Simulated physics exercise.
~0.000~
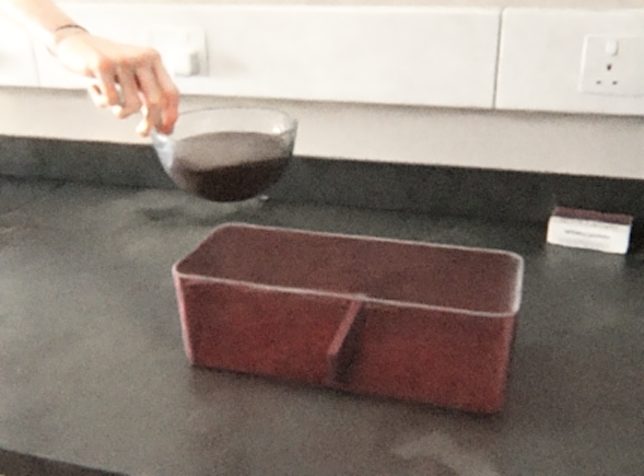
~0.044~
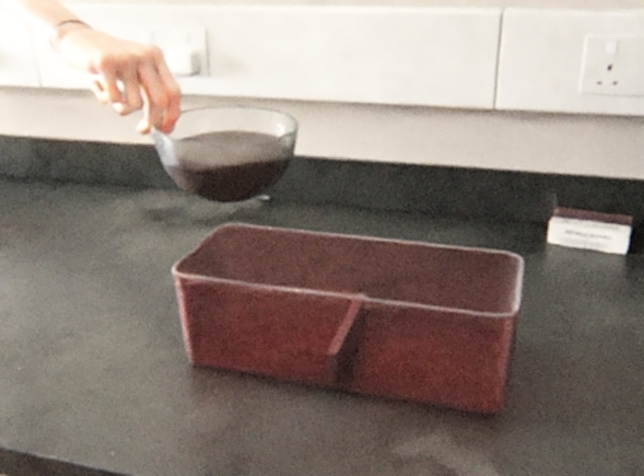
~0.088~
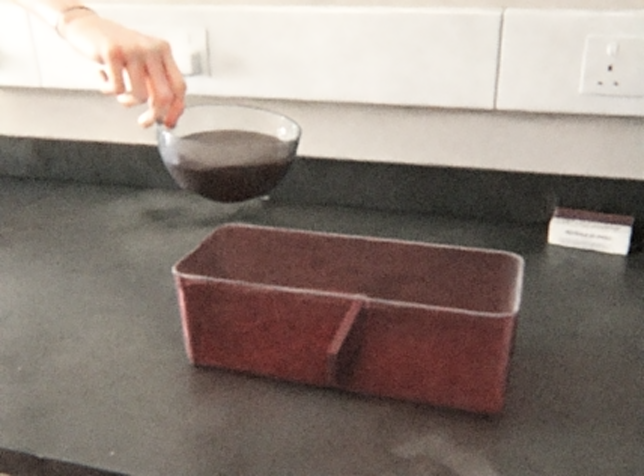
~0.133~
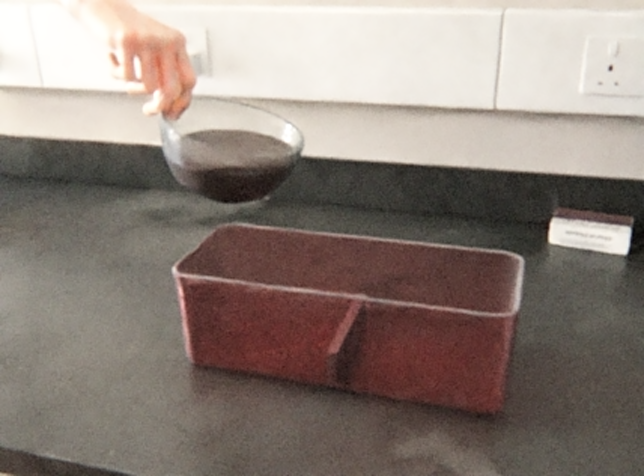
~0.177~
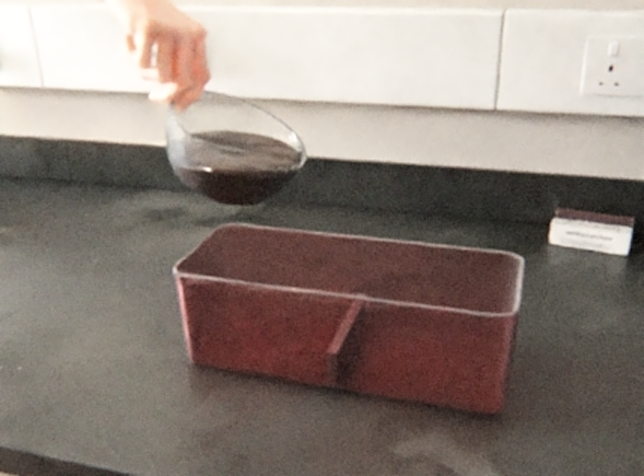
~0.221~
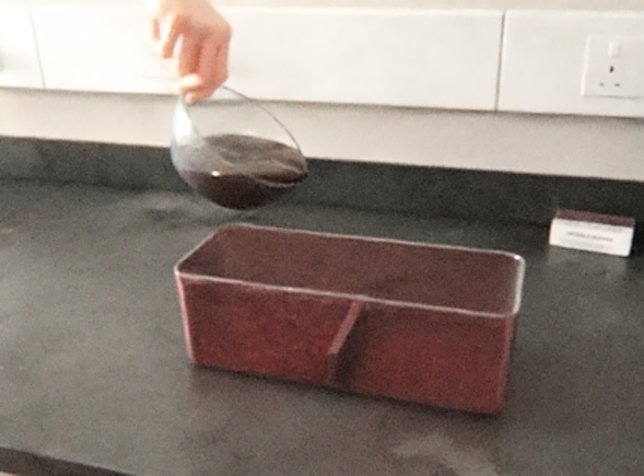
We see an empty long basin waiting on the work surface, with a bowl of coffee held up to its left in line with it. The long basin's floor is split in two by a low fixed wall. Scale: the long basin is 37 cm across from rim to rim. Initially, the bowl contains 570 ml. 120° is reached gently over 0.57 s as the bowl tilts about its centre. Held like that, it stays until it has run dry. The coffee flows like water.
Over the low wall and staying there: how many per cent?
21 out of 100.
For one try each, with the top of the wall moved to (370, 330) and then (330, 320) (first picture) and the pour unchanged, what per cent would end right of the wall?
Try 1: 20 %; try 2: 50 %.
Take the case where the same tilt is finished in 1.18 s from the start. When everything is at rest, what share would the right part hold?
Then it comes to around 35 per cent.
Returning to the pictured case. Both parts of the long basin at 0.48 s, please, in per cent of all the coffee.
About 66 left, about 12 right.
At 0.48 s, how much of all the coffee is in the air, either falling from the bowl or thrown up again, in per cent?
About 16 per cent.
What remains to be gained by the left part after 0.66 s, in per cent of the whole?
Around 0 in a hundred.
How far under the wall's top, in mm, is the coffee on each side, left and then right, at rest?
Left side: Around 24 mm. Right side: Around 38 mm.
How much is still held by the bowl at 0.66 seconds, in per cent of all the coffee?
Share remaining: Approx. 0 %.
After 0.48 s the tilt is 112° and 5 per cent is still to pour, 67 is left of the wall and 12 right of it.
After 0.66 s the tilt is 120° and 0 per cent is still to pour, 75 is left of the wall and 16 right of it.
After 0.86 s the tilt is 120° and 0 per cent is still to pour, 75 is left of the wall and 20 right of it.
After 1.07 s the tilt is 120° and 0 per cent is still to pour, 75 is left of the wall and 21 right of it.
In the end 75 per cent lies left of the wall, 21 right of it and 5 outside.
